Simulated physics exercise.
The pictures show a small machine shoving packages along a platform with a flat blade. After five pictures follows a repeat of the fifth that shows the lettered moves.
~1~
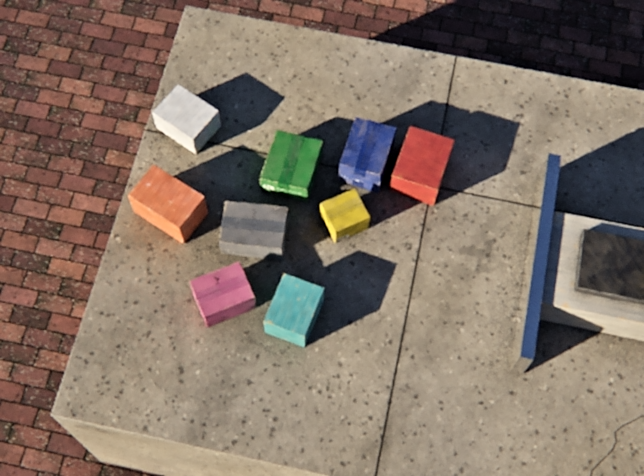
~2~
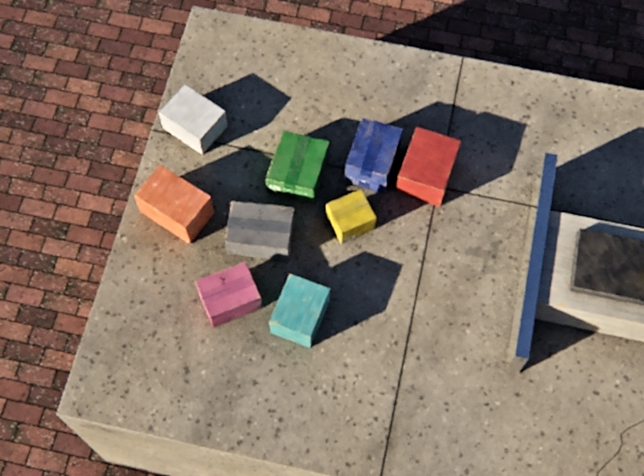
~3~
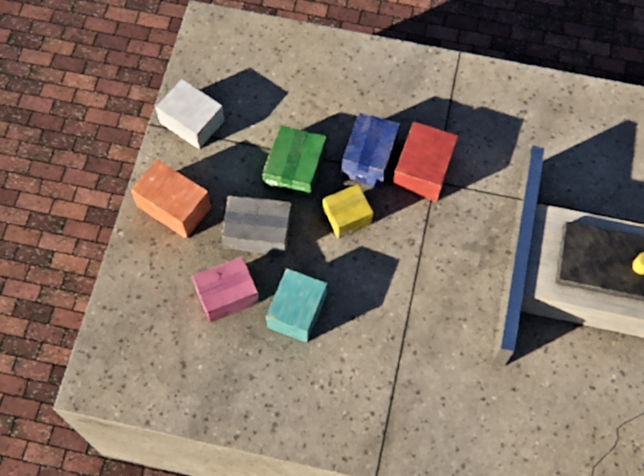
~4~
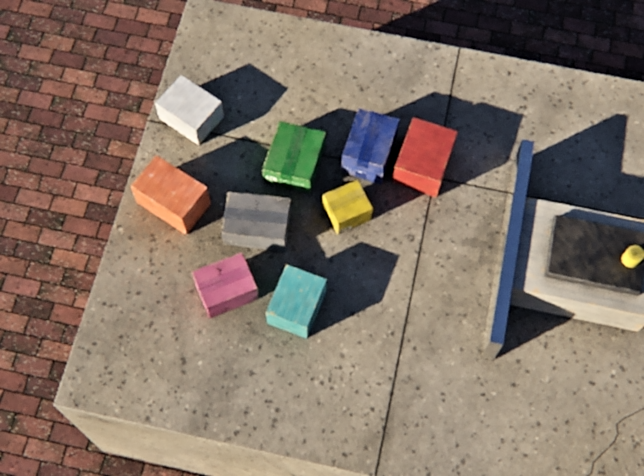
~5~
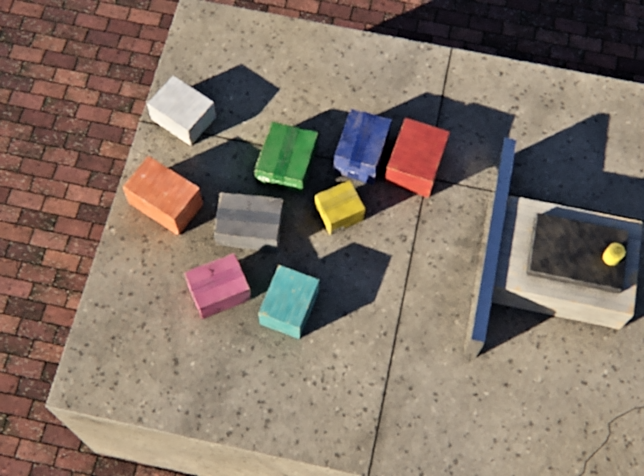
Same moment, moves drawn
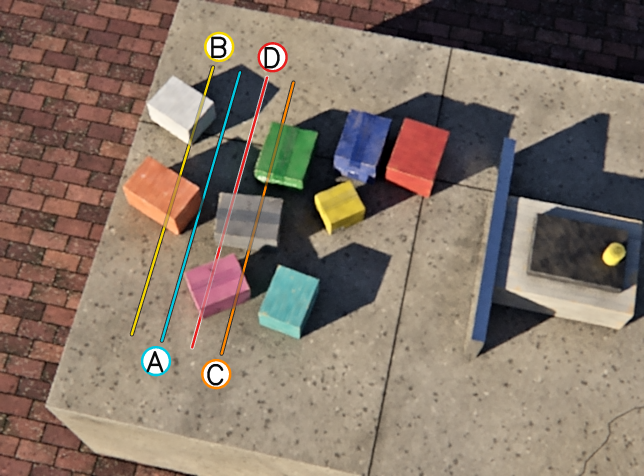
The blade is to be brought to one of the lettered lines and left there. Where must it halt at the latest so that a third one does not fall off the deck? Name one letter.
A is the last line within the limit.
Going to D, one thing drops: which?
The white crate goes over.
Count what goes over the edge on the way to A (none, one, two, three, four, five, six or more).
By then, two.
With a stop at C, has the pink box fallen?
No.
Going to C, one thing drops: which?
It is the white crate.
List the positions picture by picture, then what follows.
The first picture shows turquoise crate (294, 310); white crate (187, 120); green box (292, 166).
The second picture shows robot (614, 266); red crate (428, 167).
The third picture shows robot (600, 259); yellow parcel (348, 212).
The fourth picture shows robot (589, 253); blue parcel (370, 146).
The fifth picture shows robot (571, 251); turquoise crate (289, 302); white crate (182, 111); green box (287, 158).
On the copy, A at (203, 199); B at (175, 193); C at (260, 210); D at (232, 205).
On A. First, robot (464, 229); red crate (373, 149); blue parcel (329, 141).
Then, robot (357, 207); white crate (140, 99); green box (180, 137).
Finally, robot (277, 191); green box over the edge; white crate over the edge; two fallen.
By contrast, B drops five; C is within the limit but short; D is within the limit but short.
